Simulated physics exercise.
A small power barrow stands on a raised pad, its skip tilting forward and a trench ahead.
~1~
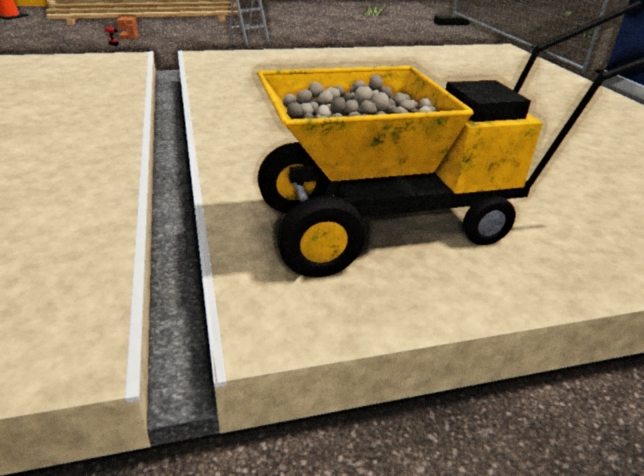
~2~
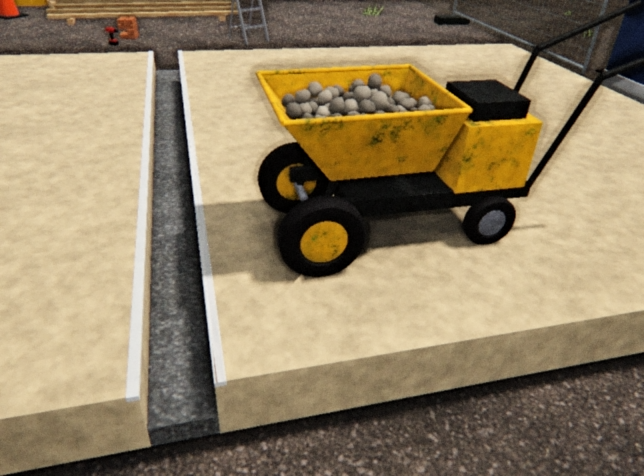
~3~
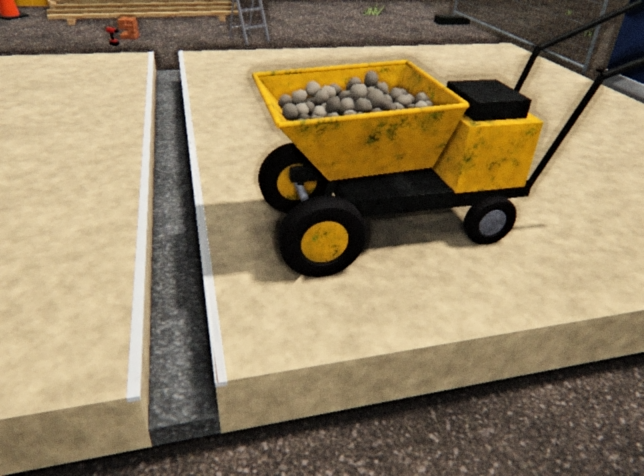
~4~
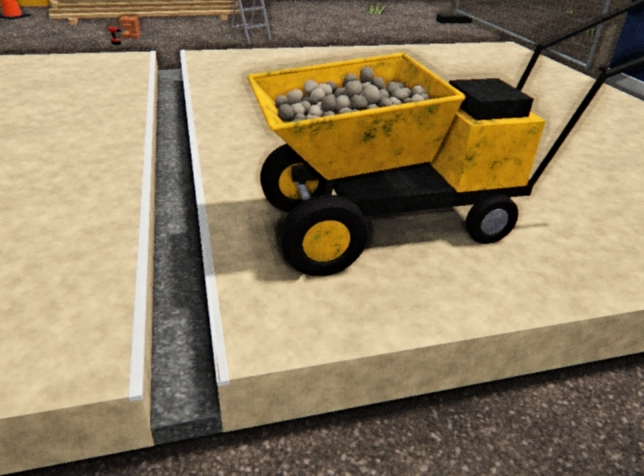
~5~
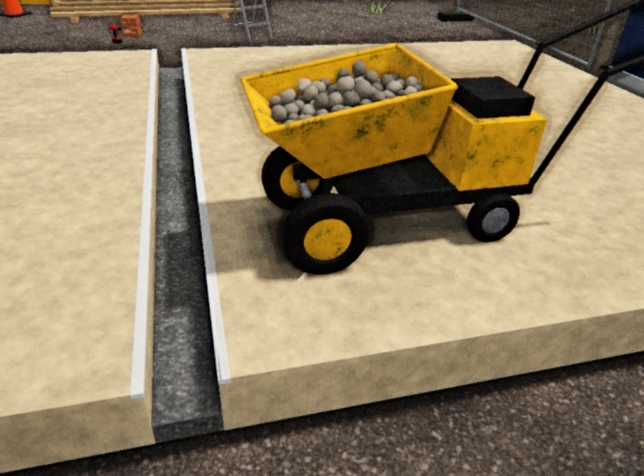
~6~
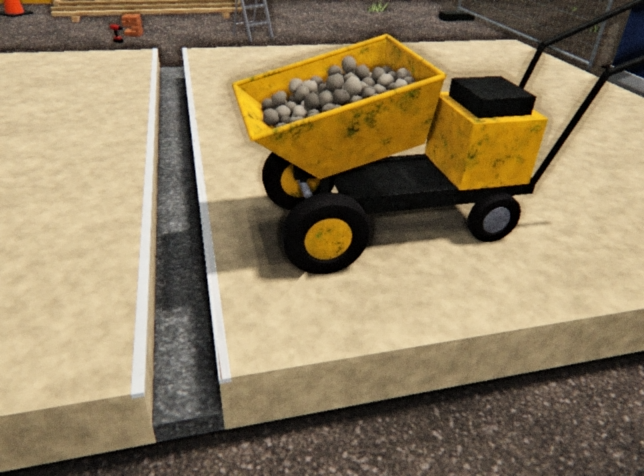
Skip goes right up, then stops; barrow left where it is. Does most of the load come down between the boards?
Trench holds most.
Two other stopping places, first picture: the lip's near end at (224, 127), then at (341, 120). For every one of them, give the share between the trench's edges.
First try: Some 0 %; second try: 80 %.
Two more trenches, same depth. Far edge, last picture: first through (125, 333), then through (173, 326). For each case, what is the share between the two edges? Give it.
The first case gives close to 80 per cent and the second close to 30 per cent.
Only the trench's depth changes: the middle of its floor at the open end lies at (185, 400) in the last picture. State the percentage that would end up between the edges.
The share comes out near 60 percent.
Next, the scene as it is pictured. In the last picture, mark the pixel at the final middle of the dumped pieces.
The centre ends up roughly at (165, 262).
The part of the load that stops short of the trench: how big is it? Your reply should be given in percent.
Estimate: Around 0 per cent.
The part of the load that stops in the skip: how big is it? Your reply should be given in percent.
I'd put it at about 0 per cent.
Shortly afterwards, skip tipped steeply; the whole lot in the skip.
Next, skip tipped right over; the bulk in the skip; a little in or heaped over the trench; only a few beyond it; only a few falling.
Some moments later, skip tipped right over; a little in the skip; near two thirds in or heaped over the trench; near a quarter beyond it.
In the end, skip tipped right over; near two thirds in or heaped over the trench; near a third beyond it.
